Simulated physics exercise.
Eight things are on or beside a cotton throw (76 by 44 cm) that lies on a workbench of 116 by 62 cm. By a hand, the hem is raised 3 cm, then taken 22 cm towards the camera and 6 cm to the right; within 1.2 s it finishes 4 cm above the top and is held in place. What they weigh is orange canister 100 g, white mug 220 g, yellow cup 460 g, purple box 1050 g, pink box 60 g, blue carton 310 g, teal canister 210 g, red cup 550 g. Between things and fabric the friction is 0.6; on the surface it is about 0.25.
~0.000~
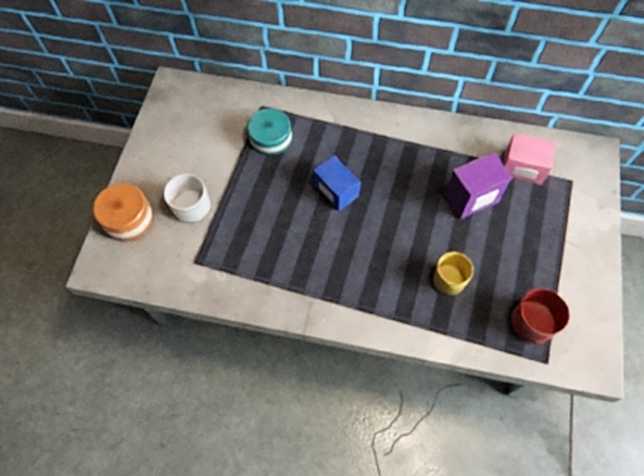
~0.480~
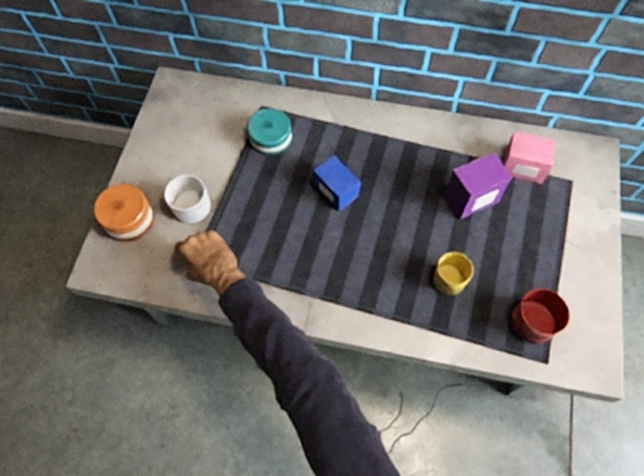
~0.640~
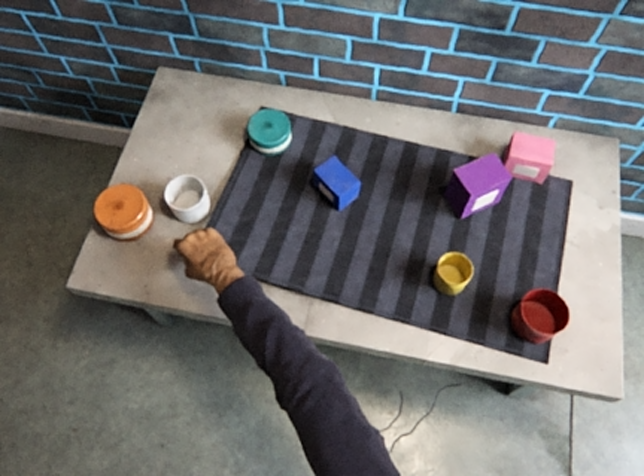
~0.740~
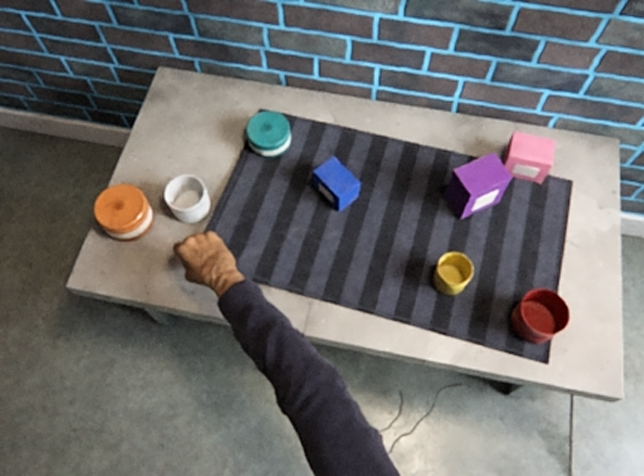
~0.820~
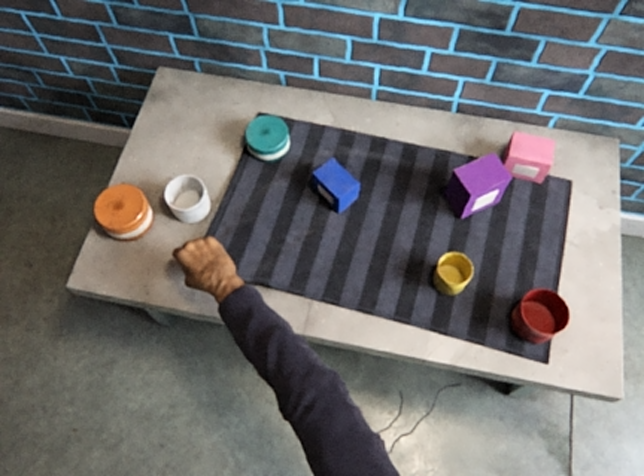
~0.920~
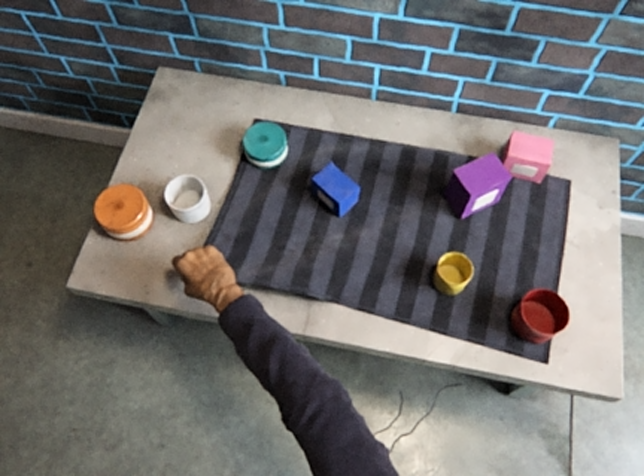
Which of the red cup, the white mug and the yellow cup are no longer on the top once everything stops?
When it settles, the red cup is still on the top, the white mug is still on the top, the yellow cup is still on the top.
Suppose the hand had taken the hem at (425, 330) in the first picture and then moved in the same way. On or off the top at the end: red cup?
After the pull, the red cup comes off.
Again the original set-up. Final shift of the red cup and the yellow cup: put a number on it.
Net shift, approx.: Red cup = 0 cm, yellow cup = 8 cm.
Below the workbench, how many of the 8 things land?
My count is 0.
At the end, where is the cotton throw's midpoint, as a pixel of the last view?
Roughly at (374, 262) in the last picture.
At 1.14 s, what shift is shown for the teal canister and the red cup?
Shift - teal canister 10 cm, red cup 0 cm.
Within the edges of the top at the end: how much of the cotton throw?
I'd say close to 90 per cent of it.
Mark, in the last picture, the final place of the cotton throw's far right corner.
That corner settles near pixel (527, 169) in the last view.
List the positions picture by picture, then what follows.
Red cup (546, 311); white mug (185, 191); yellow cup (456, 268); cotton throw corners (194, 263) (573, 181) (548, 364), in the first frame.
Cotton throw corners (573, 181) (548, 364); grip (193, 261), in the second frame.
Cotton throw corners (573, 181) (548, 364); grip (191, 258), in the third frame.
Teal canister (268, 128); cotton throw corners (573, 181) (548, 364); grip (191, 262), in the fourth frame.
Teal canister (266, 132); cotton throw corners (572, 181) (548, 365); grip (191, 267), in the fifth frame.
Red cup (546, 311); white mug (185, 192); yellow cup (455, 268); cotton throw corners (255, 118) (571, 180) (548, 364); grip (190, 275), in the sixth frame.
At 1.1 s, 100 % of the cotton throw is still over the top; teal canister 10 cm off its start, blue carton 5 cm off its start, pink box 2 cm off its start.
At 1.4 s, 95 % of the cotton throw is still over the top; yellow cup 2 cm off its start, teal canister 16 cm off its start, blue carton 10 cm off its start.
At 1.6 s, 95 % of the cotton throw is still over the top; yellow cup 5 cm off its start at (450, 292), teal canister 22 cm off its start at (226, 202), blue carton 15 cm off its start at (313, 234).
At 1.8 s, 90 % of the cotton throw is still over the top; yellow cup 8 cm off its start, white mug 1 cm off its start, teal canister 24 cm off its start.
At 3.4 s, 90 % of the cotton throw is still over the top; yellow cup 8 cm off its start at (450, 305), white mug 1 cm off its start at (181, 194), red cup 1 cm off its start at (546, 308), teal canister 24 cm off its start at (223, 213).
